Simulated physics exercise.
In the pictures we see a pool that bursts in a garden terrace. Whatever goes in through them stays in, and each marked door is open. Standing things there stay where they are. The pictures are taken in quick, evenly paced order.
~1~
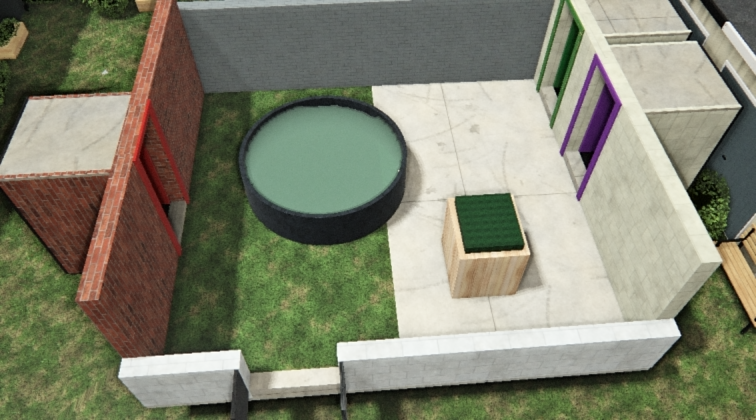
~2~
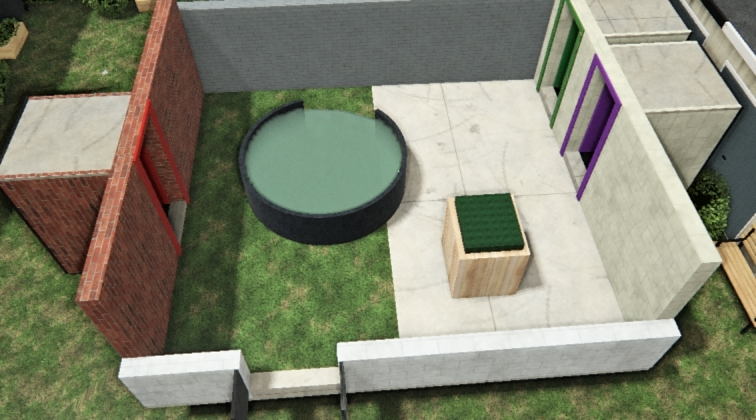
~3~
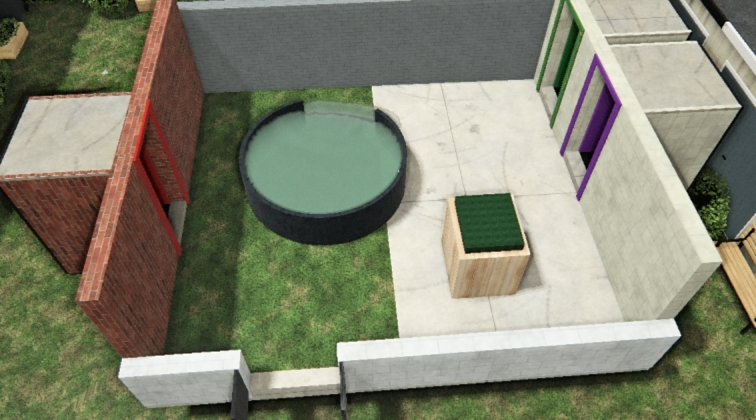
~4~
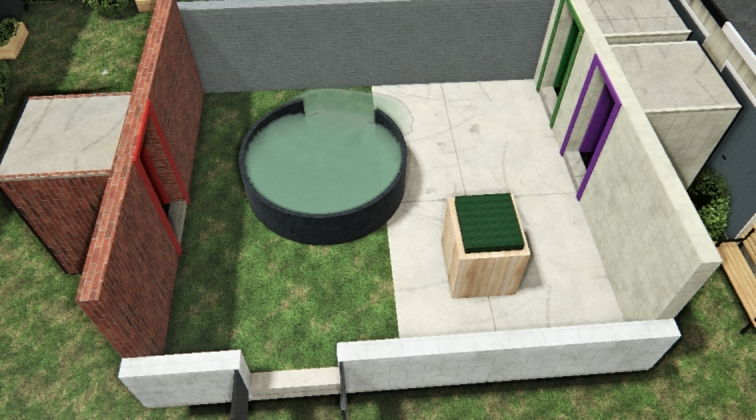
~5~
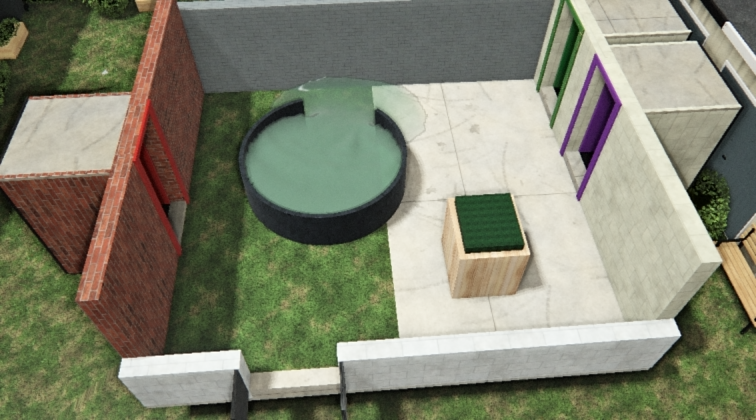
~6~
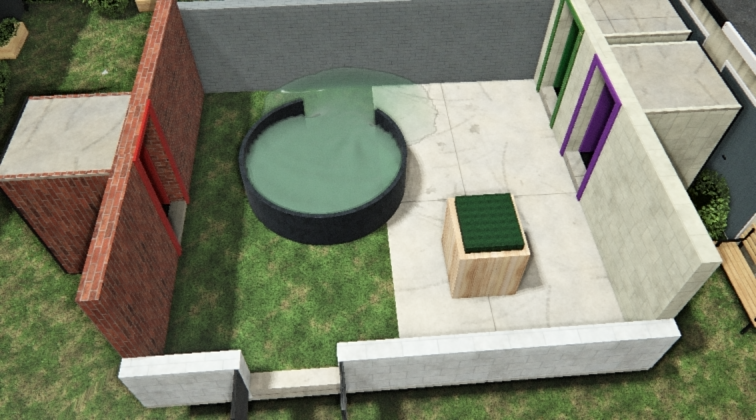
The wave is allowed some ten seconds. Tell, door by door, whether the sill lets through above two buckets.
Result: The purple door keeps to the limit; the green door goes over the limit; the red door keeps to the limit.
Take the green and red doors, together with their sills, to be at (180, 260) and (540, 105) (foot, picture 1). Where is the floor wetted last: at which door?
Result: The door marked green.
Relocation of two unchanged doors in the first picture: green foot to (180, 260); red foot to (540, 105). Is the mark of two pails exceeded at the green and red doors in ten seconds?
Green: Falls short; red: Exceeds the limit.
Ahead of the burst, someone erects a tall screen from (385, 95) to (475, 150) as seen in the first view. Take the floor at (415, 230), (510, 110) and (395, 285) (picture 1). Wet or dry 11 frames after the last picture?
First spared, then soaked, then spared.
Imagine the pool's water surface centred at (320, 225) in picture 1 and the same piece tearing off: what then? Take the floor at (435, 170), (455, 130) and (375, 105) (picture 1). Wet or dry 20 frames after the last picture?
Going through the three places: In the spill, in the spill, in the spill.
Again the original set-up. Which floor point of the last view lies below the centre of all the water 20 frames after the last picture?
Somewhere around (365, 150) in the last view.
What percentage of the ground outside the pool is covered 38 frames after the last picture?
I'd put it at roughly 85 per cent.
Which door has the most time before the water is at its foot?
It's the red one.
A moment on, water covers 15 % of the floor; the purple door not reached, the green door not reached, the red door not reached.
Next, water covers 30 % of the floor; the purple door not reached, the green door under two buckets in, the red door not reached.
Then, water covers 50 % of the floor; the purple door wet at the sill, nothing in, the green door far over two buckets in, the red door wet at the sill, nothing in.
Later, water covers 85 % of the floor; the purple door wet at the sill, nothing in, the green door far over two buckets in, the red door wet at the sill, nothing in.
In the end, water covers 100 % of the floor; the purple door wet at the sill, nothing in, the green door far over two buckets in, the red door wet at the sill, nothing in.
